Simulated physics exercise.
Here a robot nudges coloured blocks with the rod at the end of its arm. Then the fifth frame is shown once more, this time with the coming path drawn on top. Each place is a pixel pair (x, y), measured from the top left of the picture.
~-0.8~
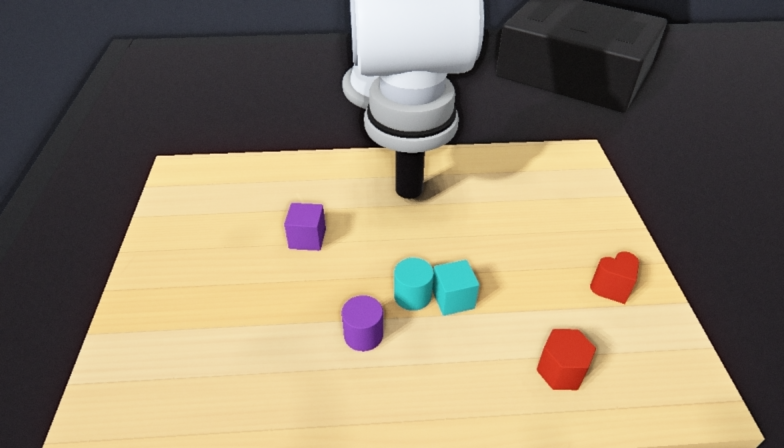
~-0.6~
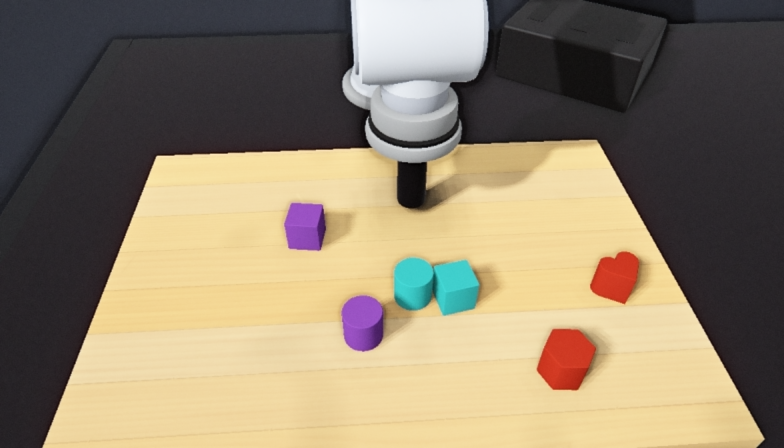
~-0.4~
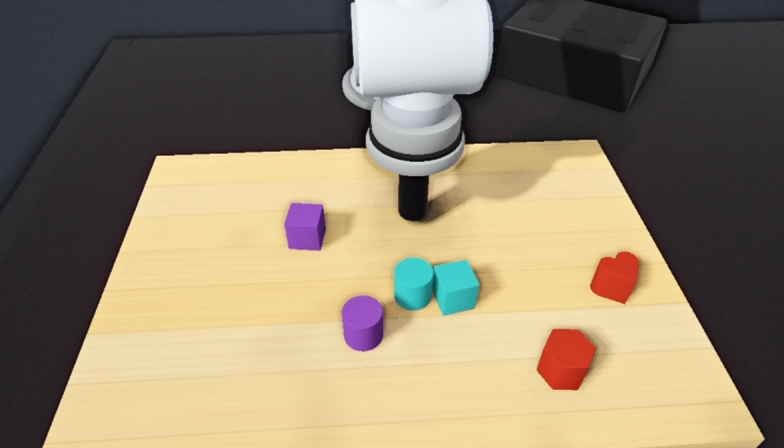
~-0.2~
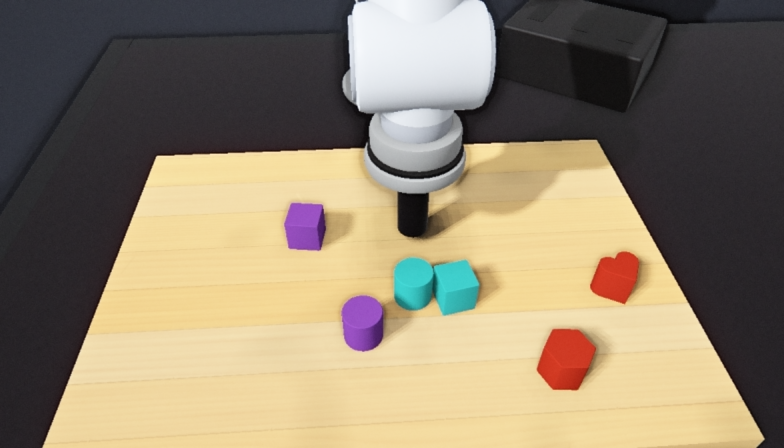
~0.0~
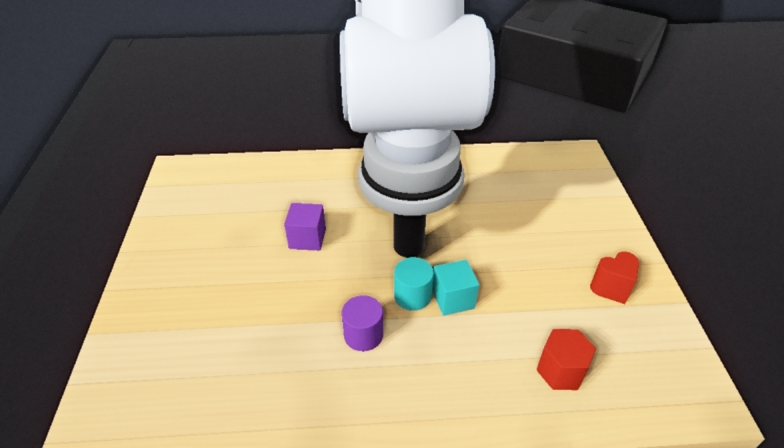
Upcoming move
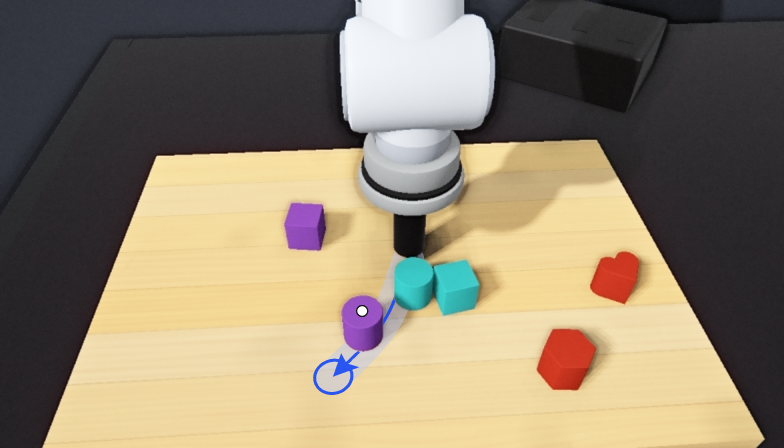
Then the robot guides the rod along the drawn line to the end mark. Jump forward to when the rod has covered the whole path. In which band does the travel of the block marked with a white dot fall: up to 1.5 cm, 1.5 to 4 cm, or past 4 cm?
Final distance: More than 4 cm.
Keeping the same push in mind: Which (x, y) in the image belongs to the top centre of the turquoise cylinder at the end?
The middle of its upper face should be somewhere near (421, 308).
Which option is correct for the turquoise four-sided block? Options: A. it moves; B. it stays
I'll go with B - it stays.
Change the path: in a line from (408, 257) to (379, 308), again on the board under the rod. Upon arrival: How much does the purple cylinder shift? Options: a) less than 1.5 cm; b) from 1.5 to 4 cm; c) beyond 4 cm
Choice a: Less than 1.5 cm.
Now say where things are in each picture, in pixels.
The first picture shows lower end of the rod at (409, 191), tops of blocks, purple cylinder at (362, 311), turquoise cylinder at (414, 271), turquoise four-sided block at (457, 275).
The second picture shows rod at (411, 200), blocks as before.
The third picture shows rod at (413, 213), blocks as before.
The fourth picture shows rod at (412, 228), blocks as before.
The fifth picture shows rod at (409, 248), purple cylinder at (362, 311), turquoise cylinder at (414, 271), turquoise four-sided block at (457, 275).
The drawn path runs from (408, 257) via (387, 316), ending at (333, 376); the dot is on the purple cylinder.
On the path given first. One third of the way, rod at (396, 288); turquoise cylinder at (418, 297).
Two thirds of the way, rod at (372, 329); purple cylinder at (338, 334); turquoise cylinder at (421, 308).
At the end, rod at (332, 368); purple cylinder at (288, 364); turquoise cylinder at (421, 308); turquoise four-sided block not moved.
